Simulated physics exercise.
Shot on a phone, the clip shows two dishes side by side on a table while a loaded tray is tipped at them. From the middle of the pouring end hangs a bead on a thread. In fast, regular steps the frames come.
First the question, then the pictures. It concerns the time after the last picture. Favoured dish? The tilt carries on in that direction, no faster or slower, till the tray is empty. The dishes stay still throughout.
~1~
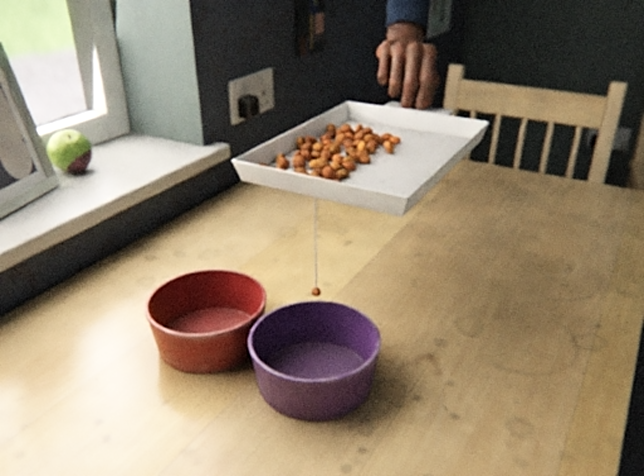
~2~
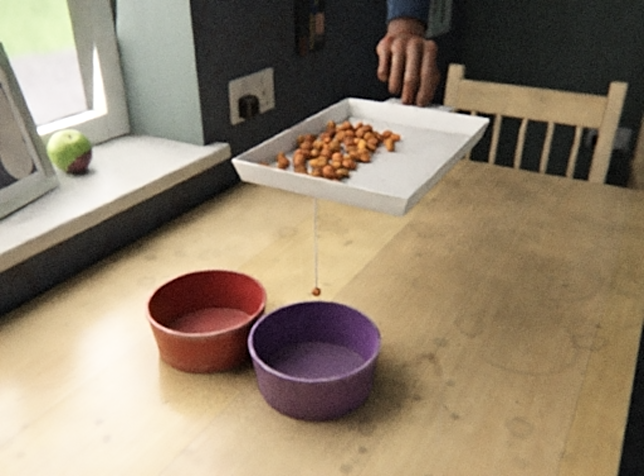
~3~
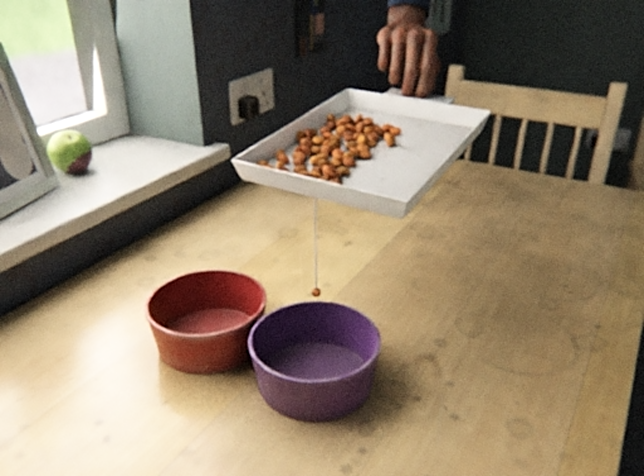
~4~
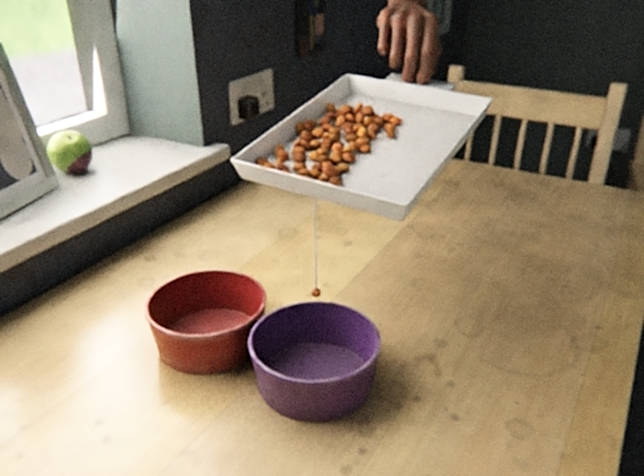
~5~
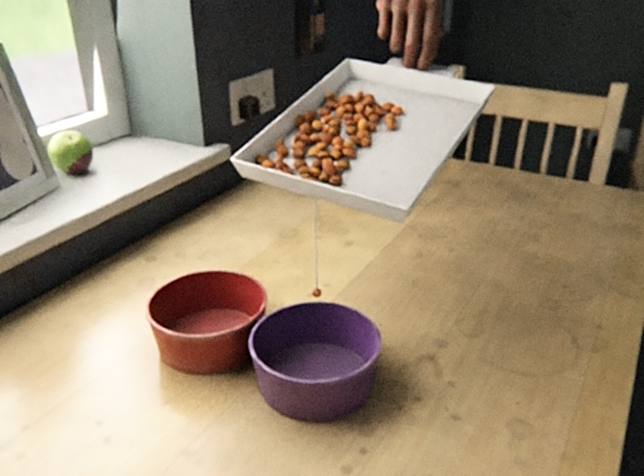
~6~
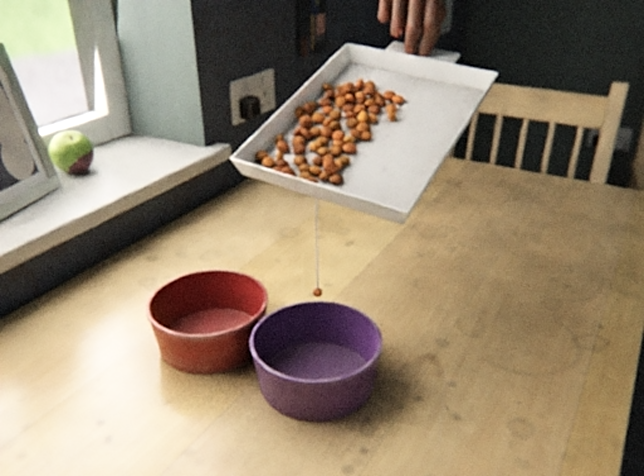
The right-side dish receives more.
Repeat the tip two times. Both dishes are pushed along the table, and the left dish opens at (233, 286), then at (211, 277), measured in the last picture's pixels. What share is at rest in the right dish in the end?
80 %, then 40 %.
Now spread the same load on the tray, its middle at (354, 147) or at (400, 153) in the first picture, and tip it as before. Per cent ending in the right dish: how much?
Close to 60 per cent, followed by close to 60 per cent.
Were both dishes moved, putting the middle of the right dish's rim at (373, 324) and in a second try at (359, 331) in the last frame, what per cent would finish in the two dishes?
You'd get about 80 per cent first and about 80 per cent second.
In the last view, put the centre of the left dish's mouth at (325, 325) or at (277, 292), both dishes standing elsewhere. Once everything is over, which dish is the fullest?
At the first spot the left-side one comes out ahead, at the second spot the right-side one.
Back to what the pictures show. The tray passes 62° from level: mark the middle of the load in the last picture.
Roughly (336, 179).
Just after the last frame, tray tipped steeply; every one on the tray.
A moment on, tray tipped right over; roughly half on the tray; about a tenth in the right dish; about a tenth outside both; roughly a quarter in the air.
Further on, tray tipped past a quarter turn; roughly two thirds in the right dish; just a few in the left dish; roughly a third outside both.
When it is over, tray tipped past a quarter turn; roughly two thirds in the right dish; just a few in the left dish; roughly a third outside both.
